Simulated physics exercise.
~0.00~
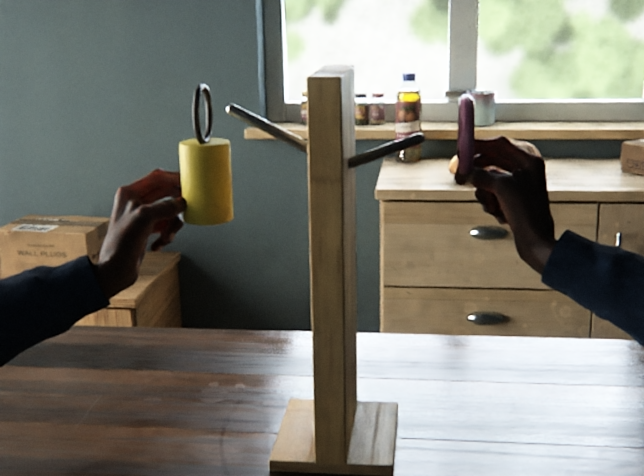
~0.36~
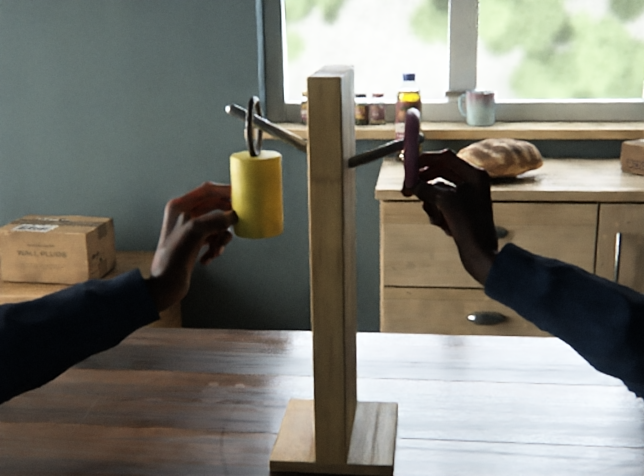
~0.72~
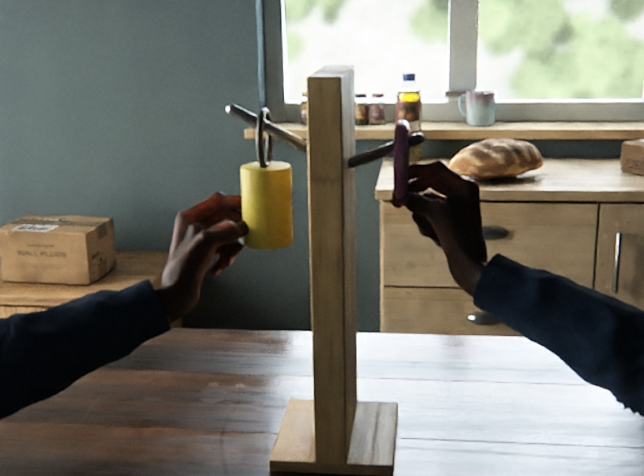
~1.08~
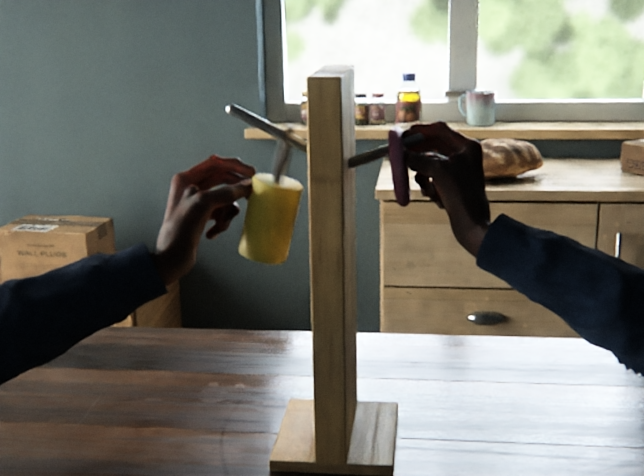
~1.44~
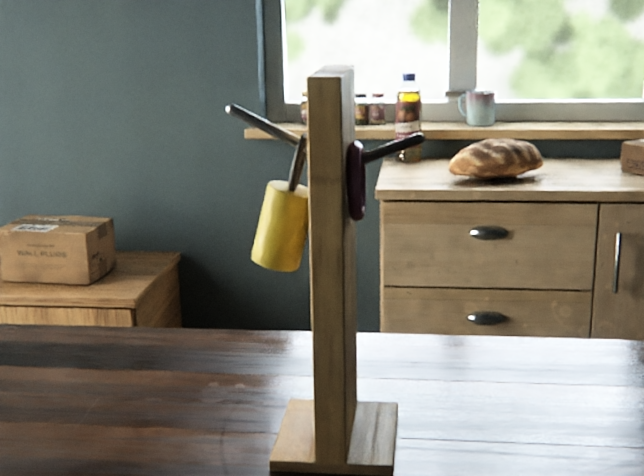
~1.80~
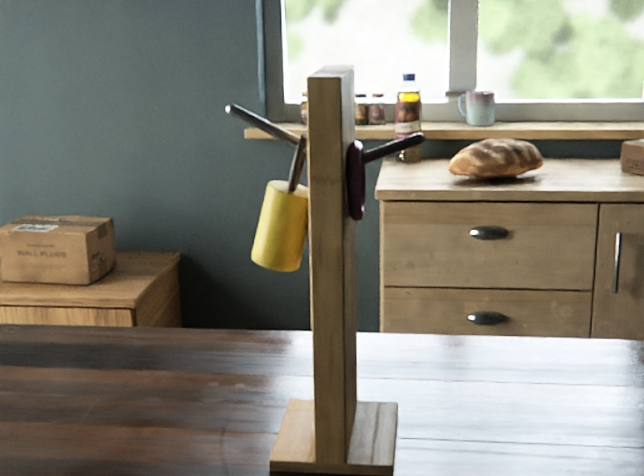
Two hands hook a yellow cylinder and a dark ring onto pegs, where both stay hanging.
